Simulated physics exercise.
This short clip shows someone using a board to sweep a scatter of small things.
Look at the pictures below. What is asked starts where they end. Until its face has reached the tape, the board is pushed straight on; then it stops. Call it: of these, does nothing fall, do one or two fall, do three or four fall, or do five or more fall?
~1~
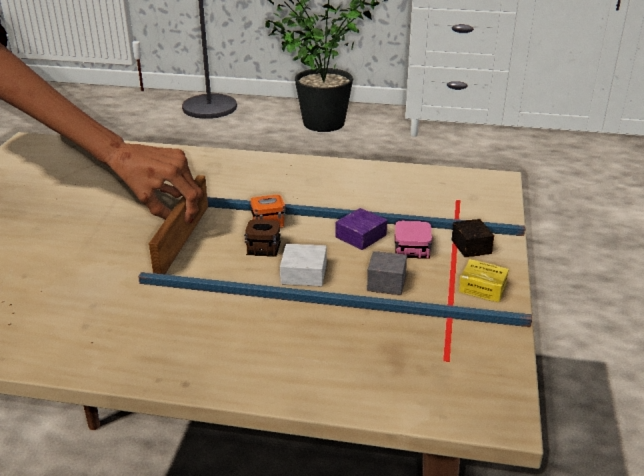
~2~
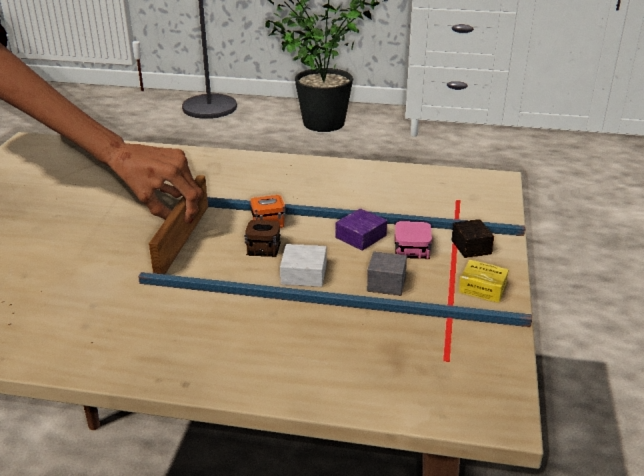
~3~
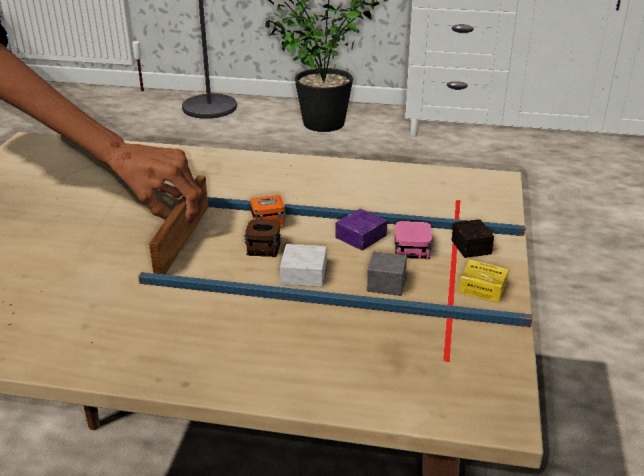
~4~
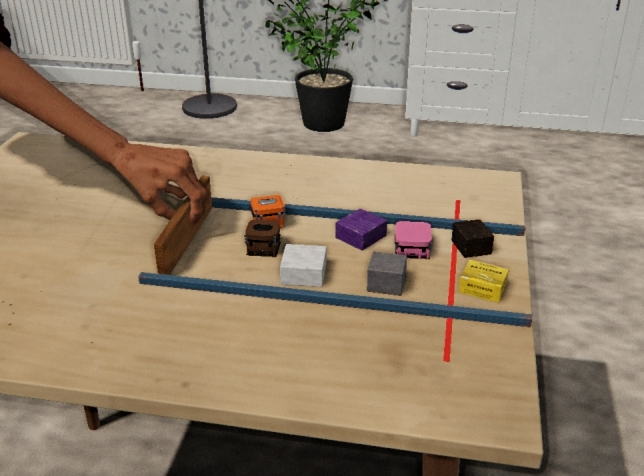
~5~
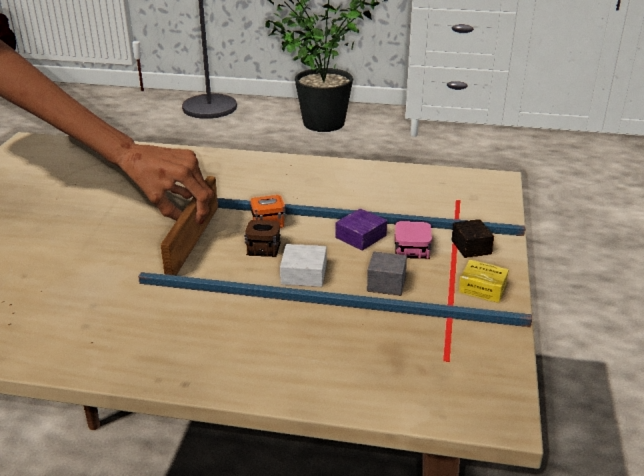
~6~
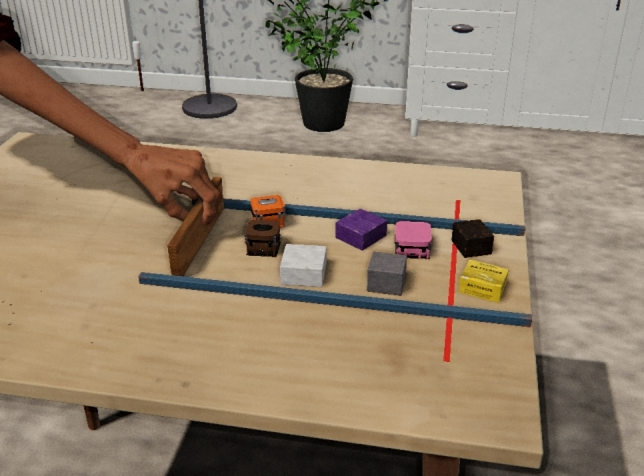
Three or four fall.
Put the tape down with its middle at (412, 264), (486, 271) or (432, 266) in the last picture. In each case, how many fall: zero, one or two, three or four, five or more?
So, one after another, I'd give either one or two; five or over; either one or two.
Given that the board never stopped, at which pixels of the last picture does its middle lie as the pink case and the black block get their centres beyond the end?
The middle sits near (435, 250) for the first and near (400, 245) for the other.
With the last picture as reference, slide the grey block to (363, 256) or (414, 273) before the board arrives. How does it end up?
At the first spot it remains in place, and at the second it remains in place.
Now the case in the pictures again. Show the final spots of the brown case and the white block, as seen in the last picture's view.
I'd say approximately (470, 259) and then (474, 283).
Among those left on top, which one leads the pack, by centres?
It's the grey block that is foremost.
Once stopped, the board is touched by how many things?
The count comes out at 3.
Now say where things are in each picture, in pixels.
The first frame shows yellow box (484, 280); black block (472, 238); pink case (413, 240); board (181, 224); tape (453, 268).
The second frame shows black block (472, 238); grey block (387, 273).
The third frame shows pink case (413, 241); white block (304, 265).
The fourth frame shows yellow box (484, 281); board (185, 224).
The fifth frame shows black block (472, 238); orange case (268, 213).
The sixth frame shows yellow box (484, 281); black block (472, 238); pink case (413, 241); board (199, 225); tape (453, 268).
A little later, none off yet; yellow box at rest near (484, 281); black block at rest near (472, 238); pink case at rest near (413, 241).
When it is over, the number that fall off is three or four; down, pink case, black block and yellow box.
